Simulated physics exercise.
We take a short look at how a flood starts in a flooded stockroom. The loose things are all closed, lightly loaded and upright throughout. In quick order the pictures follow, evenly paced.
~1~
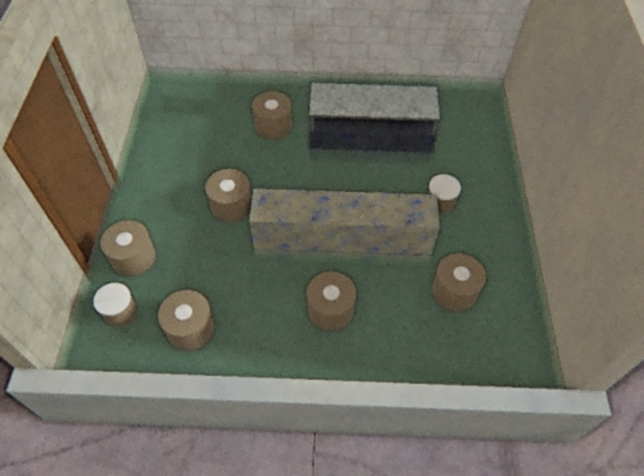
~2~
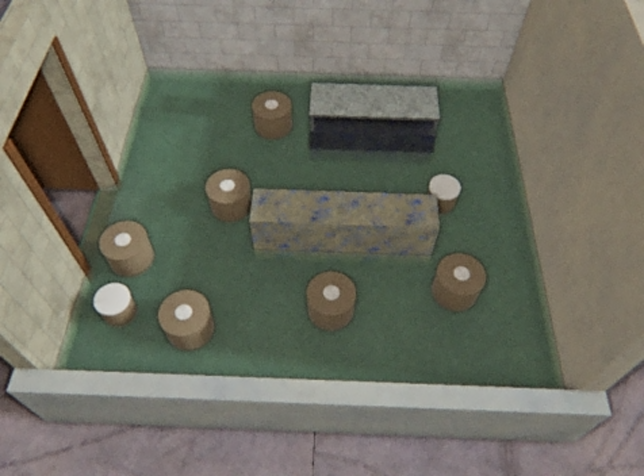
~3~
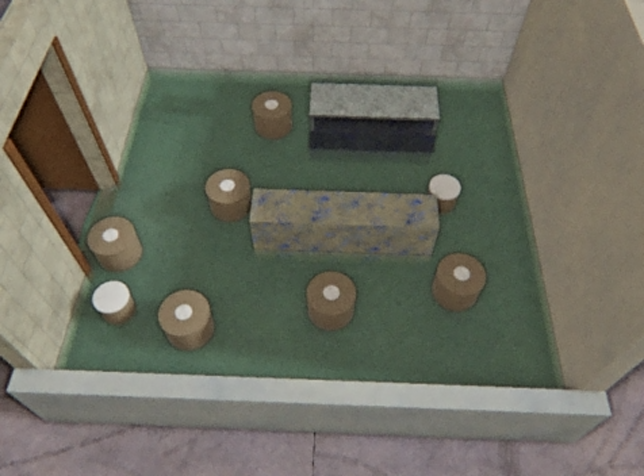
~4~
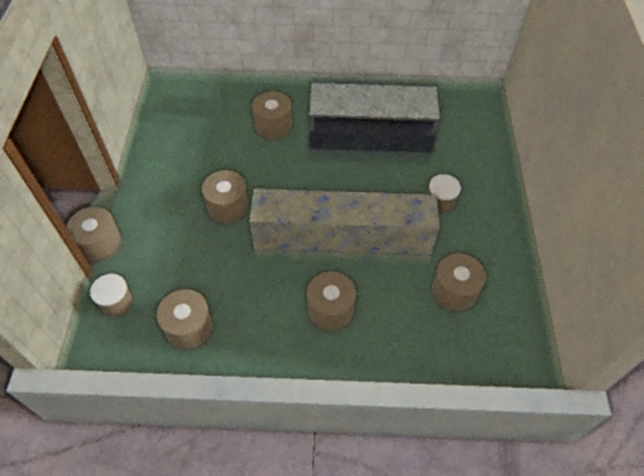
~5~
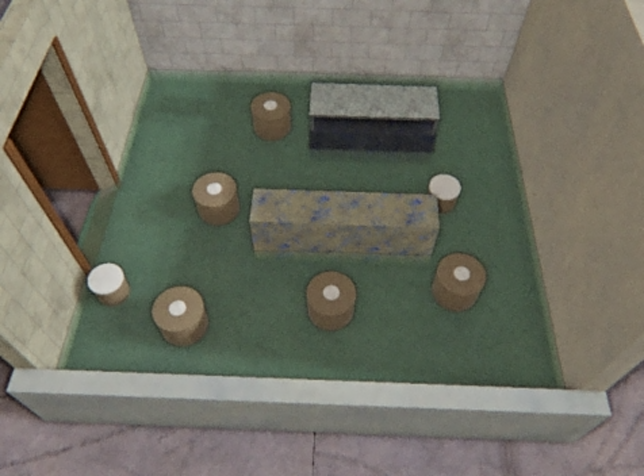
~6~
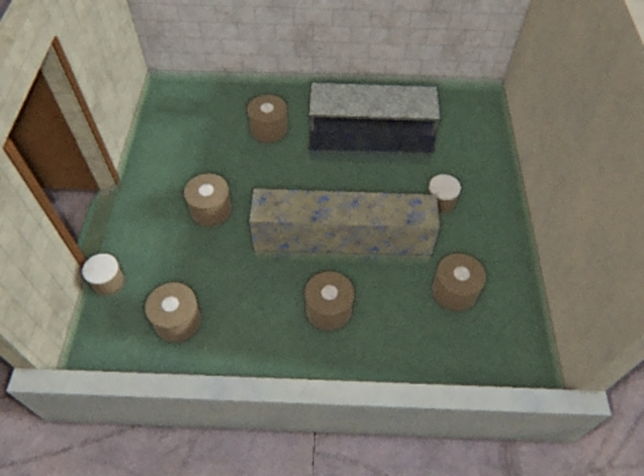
A brown door in the left wall opens while the round tubs and white pails stay put on the green surface. The nearest brown tub then drifts left and out through the doorway, as the left-hand white pail edges toward the opening and a few other tubs shift slightly left.
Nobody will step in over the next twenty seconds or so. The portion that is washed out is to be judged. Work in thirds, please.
That would be two thirds or more.
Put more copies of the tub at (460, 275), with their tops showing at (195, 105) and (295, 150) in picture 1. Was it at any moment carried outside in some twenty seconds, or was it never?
As listed: Out, gone.
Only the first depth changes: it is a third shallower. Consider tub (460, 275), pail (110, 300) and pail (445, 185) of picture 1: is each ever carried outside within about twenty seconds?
In the order given: Never lost, lost and never lost.
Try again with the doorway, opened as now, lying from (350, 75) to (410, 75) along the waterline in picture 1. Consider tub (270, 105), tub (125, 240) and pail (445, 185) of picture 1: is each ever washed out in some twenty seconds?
Result, in listed order: Exited / retained / exited.
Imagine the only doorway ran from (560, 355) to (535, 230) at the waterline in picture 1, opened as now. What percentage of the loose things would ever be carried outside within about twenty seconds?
Near 50 percent.
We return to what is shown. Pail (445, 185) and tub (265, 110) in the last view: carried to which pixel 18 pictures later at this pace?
Roughly (397, 188) and (191, 146).
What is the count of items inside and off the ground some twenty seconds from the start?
I make it 2.
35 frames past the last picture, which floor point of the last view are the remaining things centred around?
The average sits close to (329, 251).
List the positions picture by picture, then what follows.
In the first picture, a pail at (112, 298), afloat; a tub at (227, 186) floats; 0 of 8 have shifted.
In the second picture, a pail at (112, 299), afloat; a tub at (227, 186), afloat; 0 of 8 have shifted.
In the third picture, a pail at (111, 296), afloat, close to its start; a tub at (227, 186), afloat; 1 of 8 have shifted.
In the fourth picture, a pail at (108, 289) floats, close to its start; a tub at (224, 187), afloat, close to its start; 2 of 8 have shifted.
In the fifth picture, a pail at (105, 278), afloat, close to its start; a tub at (214, 189) floats, close to its start; 4 of 8 have shifted.
In the sixth picture, a pail at (100, 268) floats, a stride from its start; a tub at (206, 191), afloat, close to its start; 5 of 8 have shifted.
A moment on, 2 of 8 are out; 6 afloat.
Next, 4 of 8 are out; 4 afloat.
Later, 6 of 8 are out; 2 afloat.
In the end, 6 of 8 are out; 2 afloat.
